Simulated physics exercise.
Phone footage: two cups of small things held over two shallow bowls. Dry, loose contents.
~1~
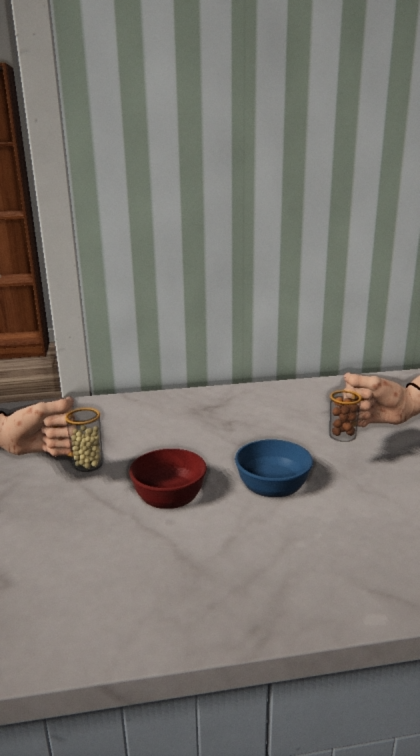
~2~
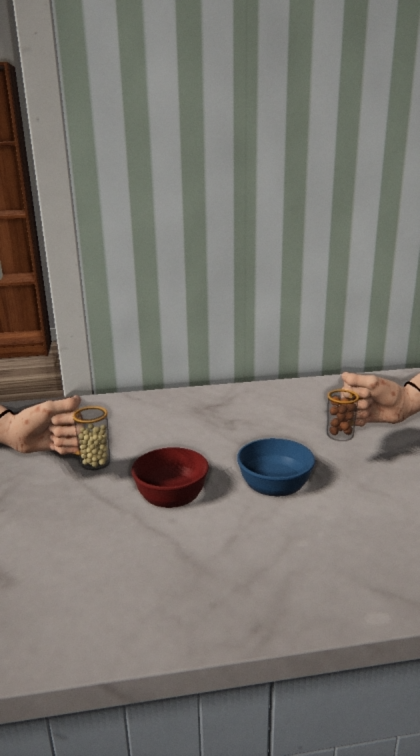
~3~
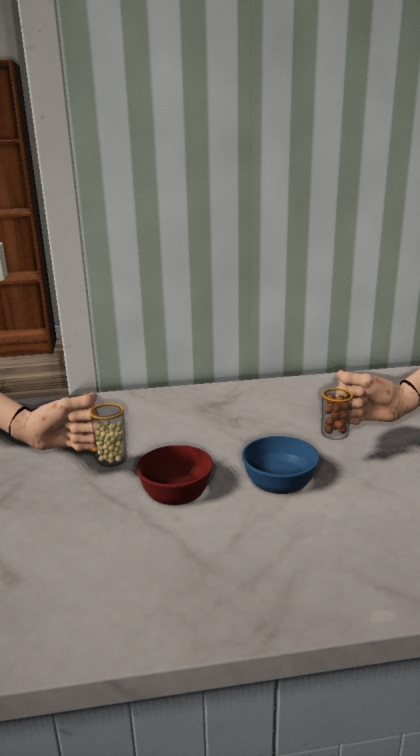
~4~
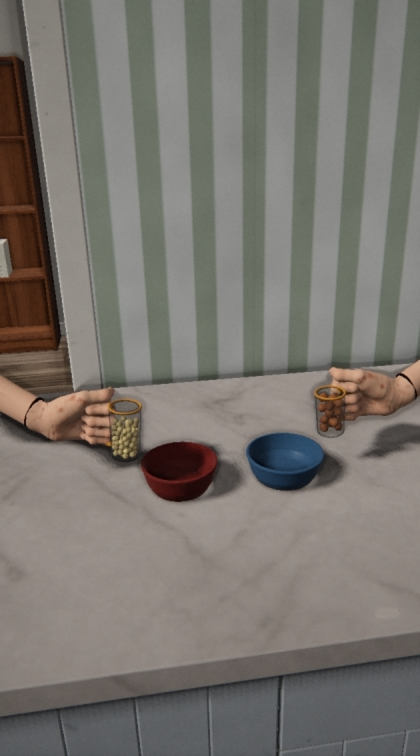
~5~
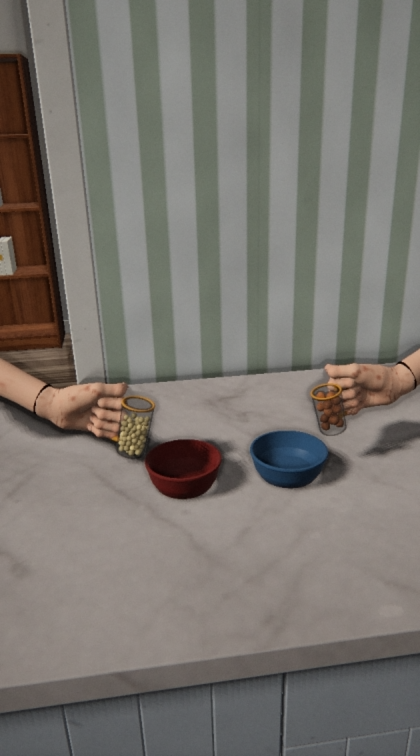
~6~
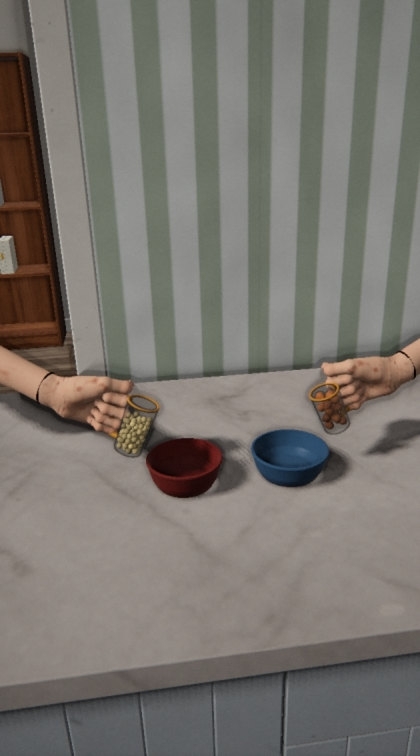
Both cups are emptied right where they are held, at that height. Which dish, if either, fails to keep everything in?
Left dish: Keeps everything; right: Keeps everything.
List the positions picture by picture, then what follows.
The first picture shows left dish at (172, 491), empty; left cup at (86, 440), holding soya beans, just above its dish; right dish at (284, 481), empty; right cup at (344, 416), holding hazelnuts, just above its dish.
The second picture shows left cup at (93, 439), upright; right cup at (342, 416), upright.
The third picture shows left cup at (109, 435), upright; right cup at (336, 414), upright.
The fourth picture shows left cup at (125, 431), tipped 4°; right cup at (330, 412), tipped 4°.
The fifth picture shows left cup at (135, 428), tipped 13°; right cup at (330, 410), tipped 13°.
The sixth picture shows left dish at (188, 480); left cup at (136, 427), tipped 22°; right dish at (300, 471); right cup at (331, 409), tipped 22°.
Then, 0.49 s past the last view, left, all still in the cup; right, all still in the cup.
Then, 1.01 s past the last view, left, all still in the cup; right, all still in the cup.
Then, 1.62 s past the last view, left, a small part still in the cup, most in the dish, a stray few in the air; right, all in the dish.
Finally, left, all in the dish, none outside the dish; right, all in the dish, none outside the dish.
